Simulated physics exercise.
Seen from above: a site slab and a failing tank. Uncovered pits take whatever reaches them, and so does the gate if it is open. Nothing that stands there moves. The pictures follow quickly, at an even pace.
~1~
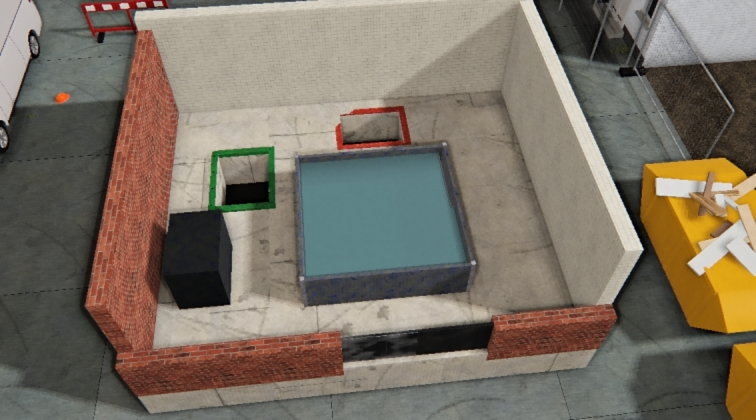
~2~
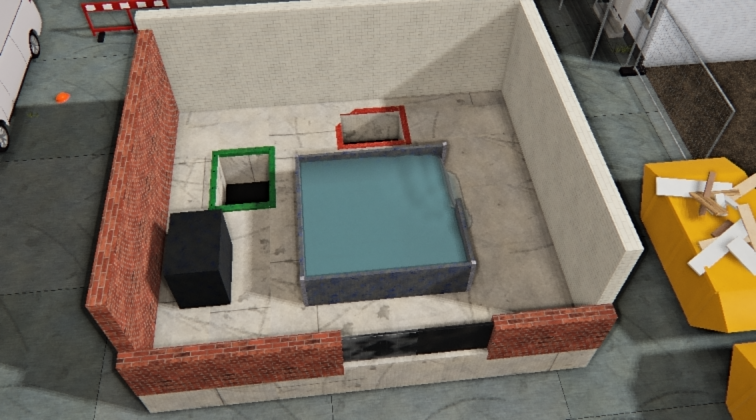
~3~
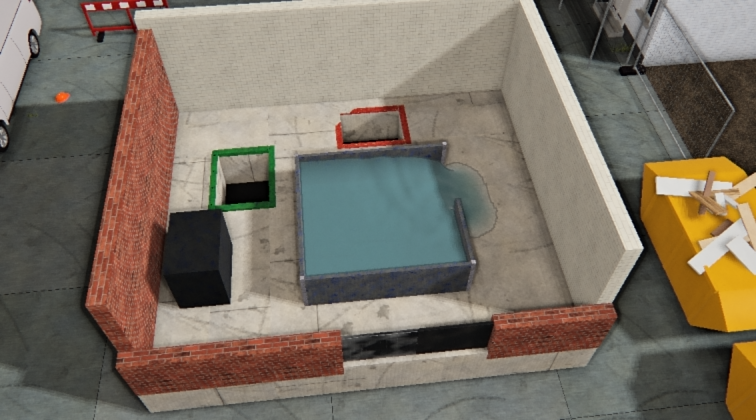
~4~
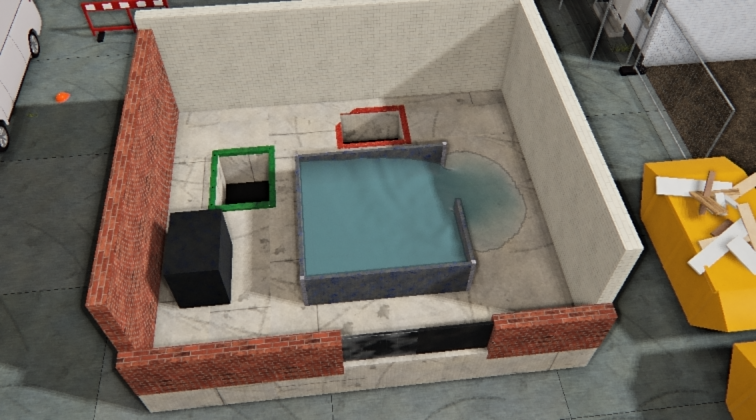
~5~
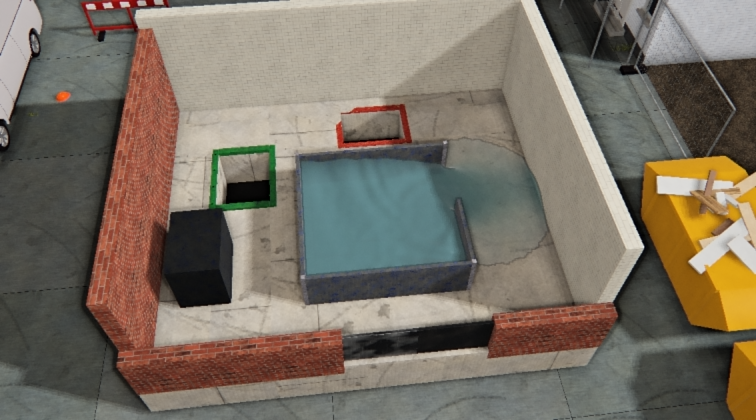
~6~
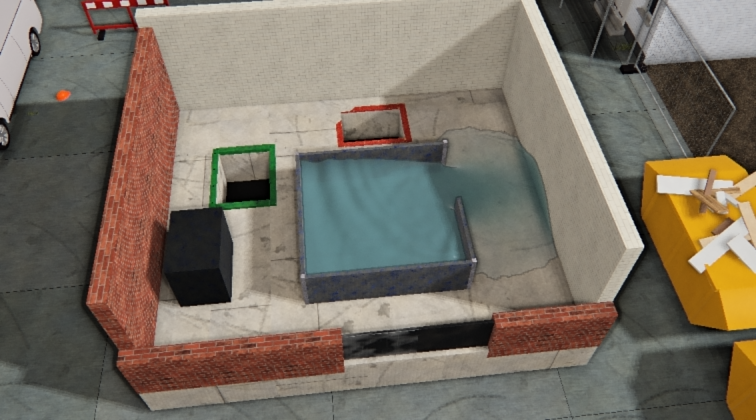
A square tank of blue-green water with grey sides stands on a pale concrete slab, seen from above by a still camera, within walls of red brick and cream. A green-edged opening and a black block lie to its left, a red-edged opening behind, and yellow containers outside at right. The tank's right side opens, and water pours through the gap, spreads rightward across the slab and meets the cream wall.
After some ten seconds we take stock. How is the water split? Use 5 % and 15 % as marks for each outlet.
In the end: The gate takes under 5 %; the green pit takes under 5 %; the red pit takes over 15 %.
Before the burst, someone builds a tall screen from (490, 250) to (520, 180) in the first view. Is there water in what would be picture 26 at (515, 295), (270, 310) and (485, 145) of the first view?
In that order: Flooded, dry, wet.
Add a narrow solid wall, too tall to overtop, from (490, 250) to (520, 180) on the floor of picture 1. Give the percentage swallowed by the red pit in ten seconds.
Per cent: Red 35.
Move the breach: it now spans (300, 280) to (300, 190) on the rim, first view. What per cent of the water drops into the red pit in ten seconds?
In per cent: Red 12.
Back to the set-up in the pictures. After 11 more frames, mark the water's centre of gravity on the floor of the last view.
I would point to (429, 213).
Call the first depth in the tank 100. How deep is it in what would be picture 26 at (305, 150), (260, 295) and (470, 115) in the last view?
In that order: 0, 0 and 30 per cent.
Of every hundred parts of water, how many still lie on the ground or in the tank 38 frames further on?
Some 86 per cent.
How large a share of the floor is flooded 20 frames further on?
Some 55 per cent.
A moment on, water covers 20 % of the floor; the gate 0 %, the green pit 0 %, the red pit 0 %.
Next, water covers 35 % of the floor; the gate 0 %, the green pit 0 %, the red pit 0 %.
Then, water covers 55 % of the floor; the gate 0 %, the green pit 0 %, the red pit 4 %.
Later, water covers 85 % of the floor; the gate 0 %, the green pit 0 %, the red pit 15 %.
In the end, water covers 100 % of the floor; the gate 0 %, the green pit 3 %, the red pit 25 %.
